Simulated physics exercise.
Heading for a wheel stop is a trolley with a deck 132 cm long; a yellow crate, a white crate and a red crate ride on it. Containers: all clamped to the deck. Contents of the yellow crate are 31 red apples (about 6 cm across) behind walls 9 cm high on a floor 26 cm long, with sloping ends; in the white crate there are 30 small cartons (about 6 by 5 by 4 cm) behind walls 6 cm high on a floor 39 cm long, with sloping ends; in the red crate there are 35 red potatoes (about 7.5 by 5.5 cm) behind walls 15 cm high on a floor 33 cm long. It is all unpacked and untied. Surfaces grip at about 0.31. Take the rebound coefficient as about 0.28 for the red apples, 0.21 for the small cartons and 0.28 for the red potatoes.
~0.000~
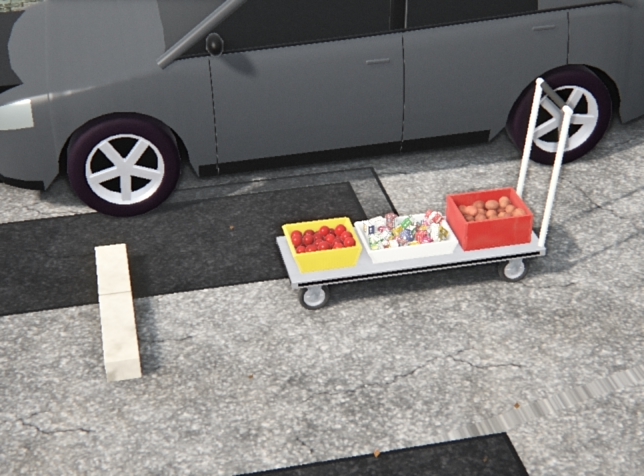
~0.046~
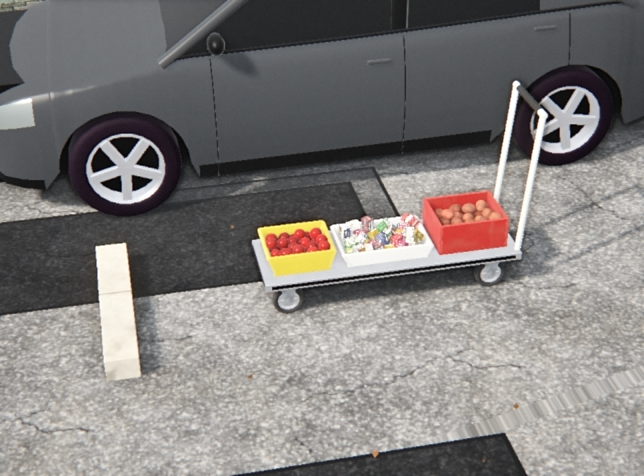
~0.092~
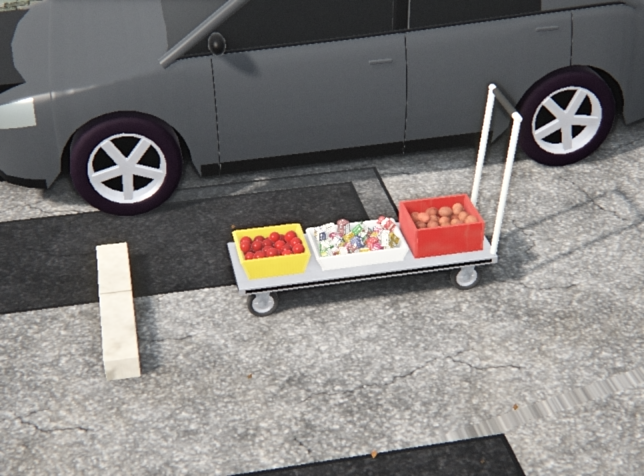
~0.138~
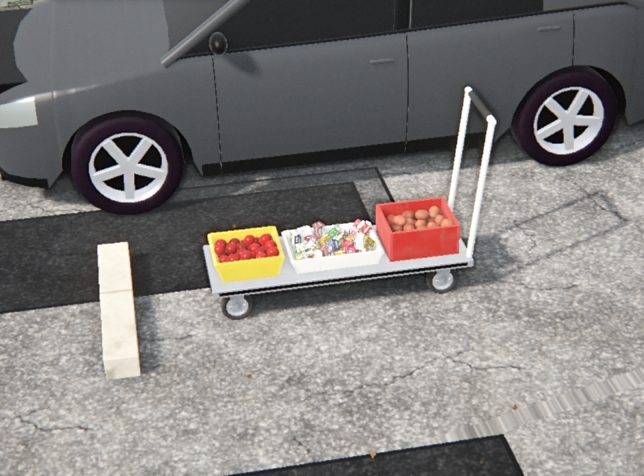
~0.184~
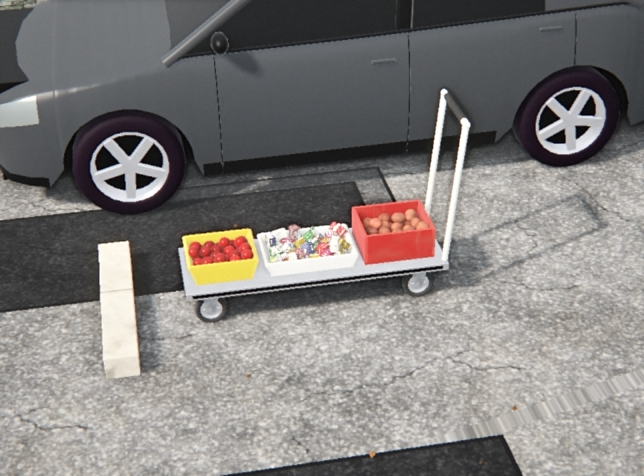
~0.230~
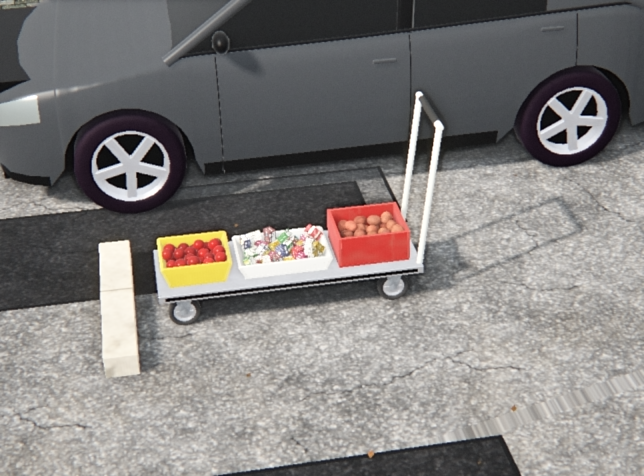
The clip opens on a flat trolley carrying a yellow crate of red apples, a white crate of small cartons and a red crate of potatoes, beside a parked grey car. The trolley rolls steadily left across the pavement, closing most of its gap to a pale wheel stop, its load staying in place.
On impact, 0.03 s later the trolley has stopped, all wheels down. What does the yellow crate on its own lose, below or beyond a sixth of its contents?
Losses pass one sixth.
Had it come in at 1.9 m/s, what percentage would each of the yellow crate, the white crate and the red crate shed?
Yellow crate 10 %, white crate 10 %, red crate 0 %.
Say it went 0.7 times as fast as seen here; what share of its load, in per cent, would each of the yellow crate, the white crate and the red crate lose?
Yellow crate 10, white crate 0, red crate 0 per cent.
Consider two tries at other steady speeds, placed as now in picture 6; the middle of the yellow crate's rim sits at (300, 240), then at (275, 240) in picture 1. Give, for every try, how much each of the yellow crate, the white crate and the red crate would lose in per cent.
Try by try, the yellow crate would lose 10 then 10 per cent, the white crate 20 then 10 per cent, and the red crate 0 then 0 per cent.
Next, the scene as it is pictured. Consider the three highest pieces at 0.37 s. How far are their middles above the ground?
On average they sit about 44 cm high.
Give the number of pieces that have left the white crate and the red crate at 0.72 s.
Roughly - white crate: 8; red crate: 1.
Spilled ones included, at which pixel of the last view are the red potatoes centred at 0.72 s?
I'd put it close to (332, 245).
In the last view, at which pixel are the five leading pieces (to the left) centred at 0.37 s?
The leading five average out near (126, 251).
After 0.27 s, contact.
After 0.37 s, yellow crate 30 in, 1 out, white crate 28 in, 2 out and red crate 35 in, 0 out.
After 0.49 s, yellow crate 25 in, 6 out, white crate 25 in, 5 out and red crate 35 in, 0 out.
After 0.72 s, yellow crate 23 in, 8 out, white crate 21 in, 9 out and red crate 34 in, 1 out.
When it is over (at 1.23 s), yellow crate 23 in, 8 out, white crate 21 in, 9 out and red crate 34 in, 1 out. Asked share, 8 of 31, 26 per cent.
